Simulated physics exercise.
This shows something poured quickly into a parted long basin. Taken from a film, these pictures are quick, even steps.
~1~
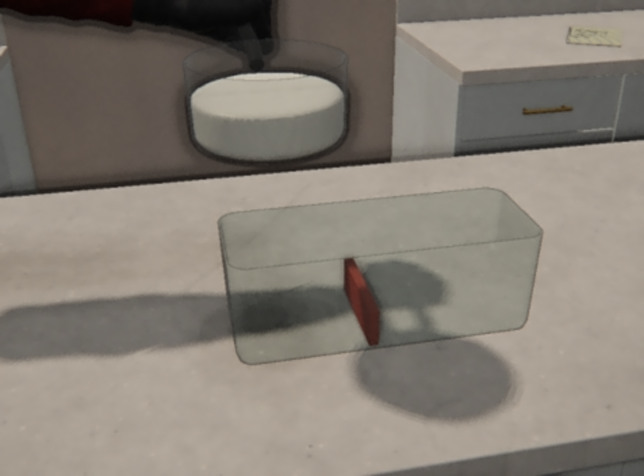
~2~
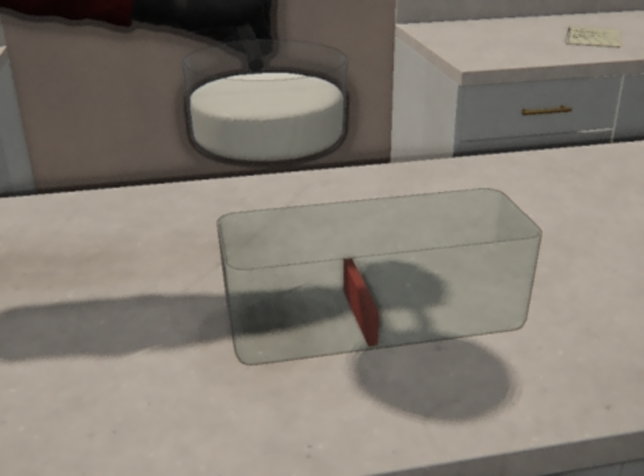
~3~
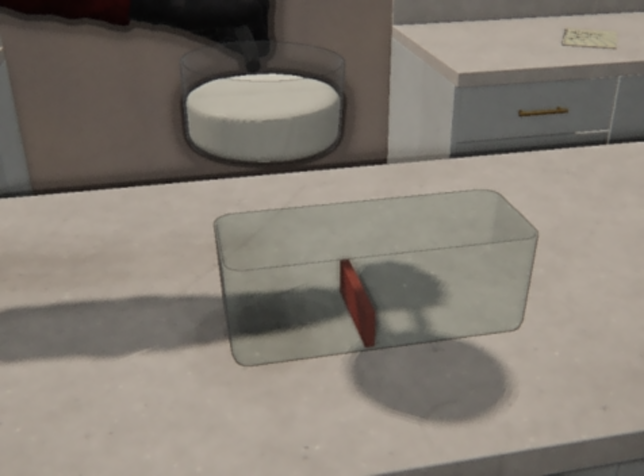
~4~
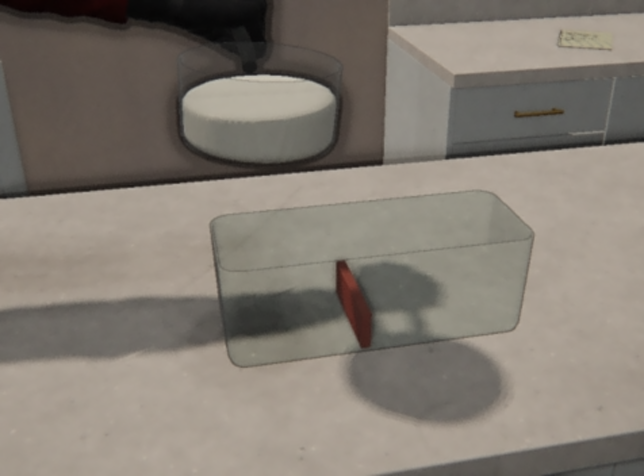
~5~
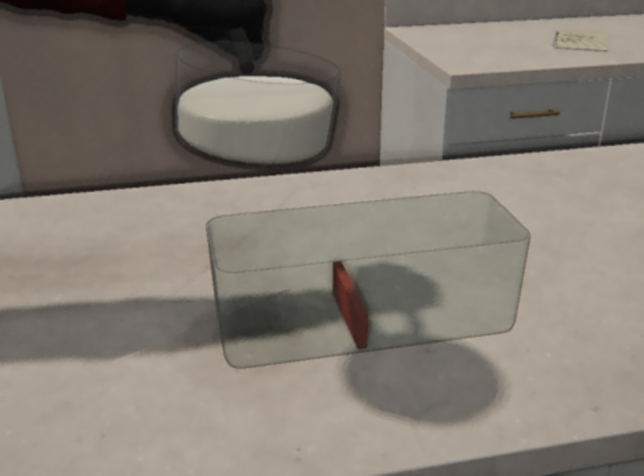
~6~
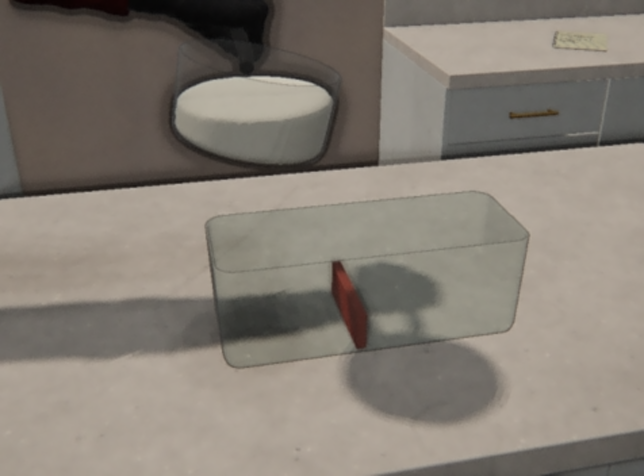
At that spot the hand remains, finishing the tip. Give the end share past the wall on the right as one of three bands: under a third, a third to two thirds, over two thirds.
The end share is over two thirds.
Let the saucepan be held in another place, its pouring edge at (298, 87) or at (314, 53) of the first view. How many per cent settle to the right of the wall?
First about 35, then 60 per cent.
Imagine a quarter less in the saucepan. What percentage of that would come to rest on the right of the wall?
80 per cent or so.
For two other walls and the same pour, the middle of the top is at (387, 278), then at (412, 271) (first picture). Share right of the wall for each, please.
It works out to around 60 per cent for the first and around 25 per cent for the second.
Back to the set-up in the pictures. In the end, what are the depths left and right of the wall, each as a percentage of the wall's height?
About 20 on the left and about 60 on the right.
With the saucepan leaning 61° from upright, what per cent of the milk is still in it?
Around 70 percent remains.
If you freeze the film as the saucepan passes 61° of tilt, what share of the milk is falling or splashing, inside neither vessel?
Something like 25 per cent of it.
A moment on, the saucepan is tipped part way and 72 per cent is still to pour, 0 is left of the wall and 4 right of it.
Next, the saucepan is tipped on its side and 18 per cent is still to pour, 3 is left of the wall and 65 right of it.
Then the saucepan is tipped right over and 1 per cent is still to pour, 13 is left of the wall and 83 right of it.
Later the saucepan is tipped right over and 0 per cent is still to pour, 17 is left of the wall and 82 right of it.
In the end 17 per cent lies left of the wall, 82 right of it and 0 outside.
